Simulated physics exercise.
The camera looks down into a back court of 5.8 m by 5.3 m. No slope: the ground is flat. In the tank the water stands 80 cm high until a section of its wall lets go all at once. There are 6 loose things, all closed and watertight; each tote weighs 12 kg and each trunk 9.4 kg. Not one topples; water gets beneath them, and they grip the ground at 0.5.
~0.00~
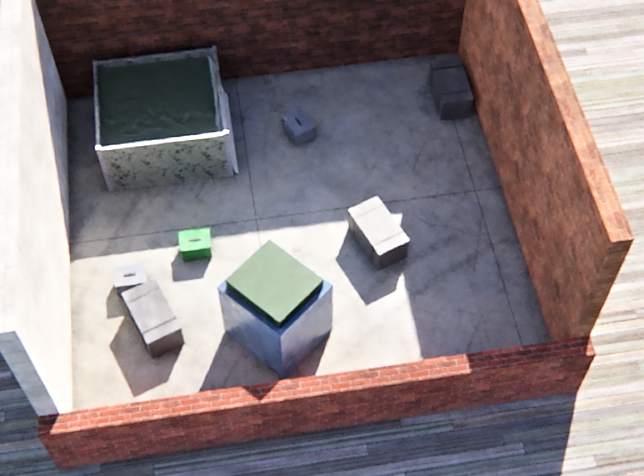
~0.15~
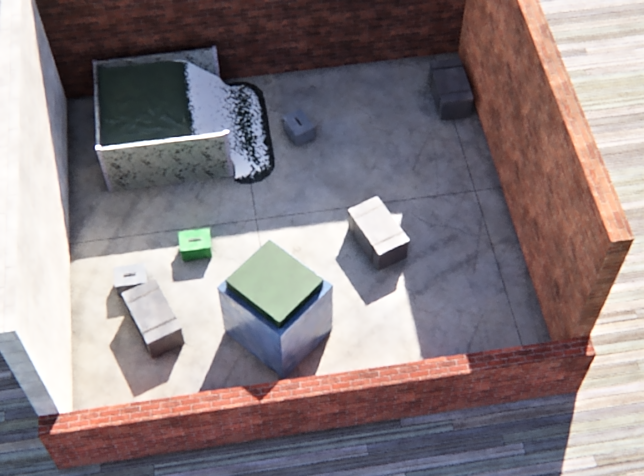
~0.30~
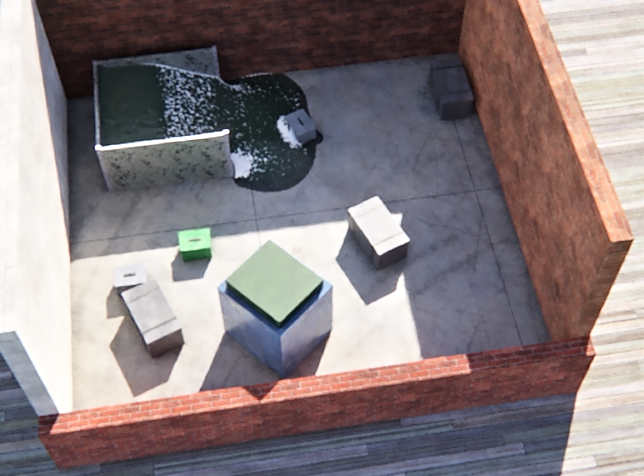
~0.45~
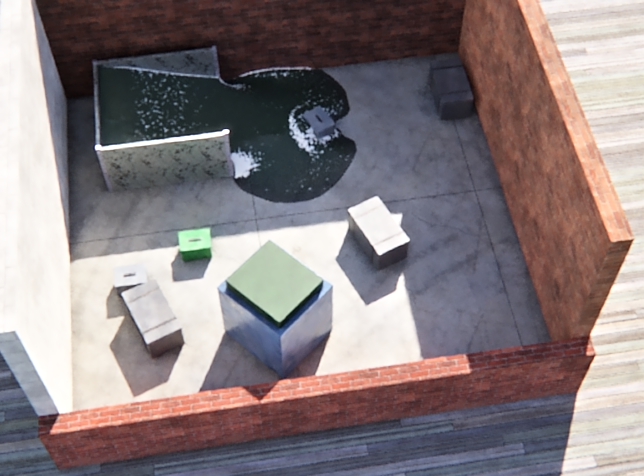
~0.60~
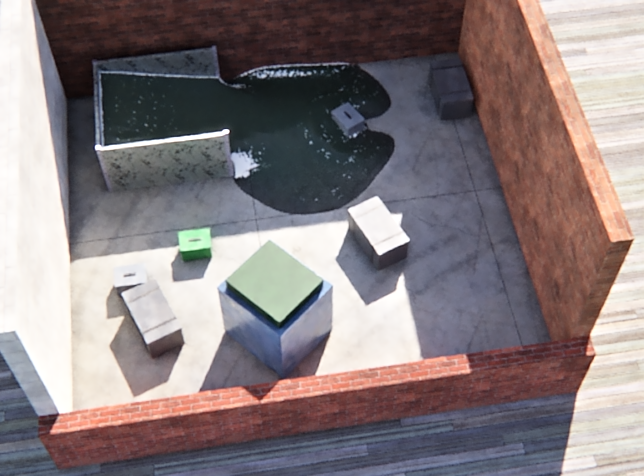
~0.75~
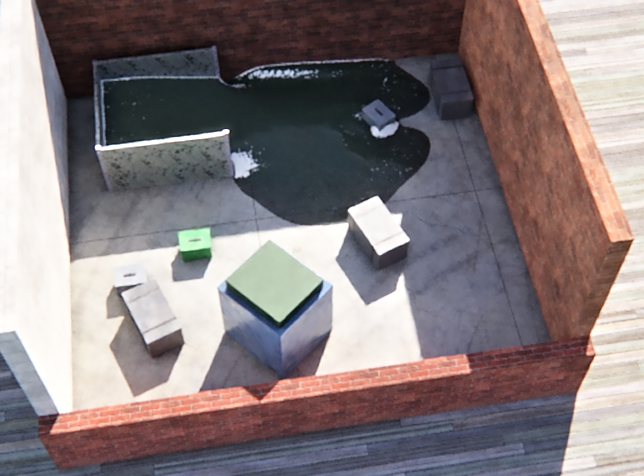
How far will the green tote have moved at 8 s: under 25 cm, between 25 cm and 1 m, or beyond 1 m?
I'd bet it stays anchored there.
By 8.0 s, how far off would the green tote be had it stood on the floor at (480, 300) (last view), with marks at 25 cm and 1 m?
As it turns out, it is swept away.
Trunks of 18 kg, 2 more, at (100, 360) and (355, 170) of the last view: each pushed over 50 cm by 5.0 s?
First not far enough, second far enough.
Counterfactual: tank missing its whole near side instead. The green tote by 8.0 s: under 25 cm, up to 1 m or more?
The green tote simply gets swept away.
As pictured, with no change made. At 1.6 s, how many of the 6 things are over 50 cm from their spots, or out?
The count is 1.
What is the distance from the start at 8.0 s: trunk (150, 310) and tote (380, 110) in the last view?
50 cm and 150 cm, respectively.
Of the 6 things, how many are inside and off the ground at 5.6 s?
I count 3.
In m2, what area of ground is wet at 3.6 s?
Somewhere about 20 m2, give or take.
After 1.6 s the green tote is near (195, 240), 0.0 m from its start, aground; 1 afloat.
After 3.6 s the green tote is near (195, 240), 0.0 m from its start, aground; 3 afloat.
After 5.6 s the green tote is near (195, 240), 0.0 m from its start, aground; 3 afloat.
After 8.0 s the green tote is near (195, 240), 0.0 m from its start, aground; 3 afloat.
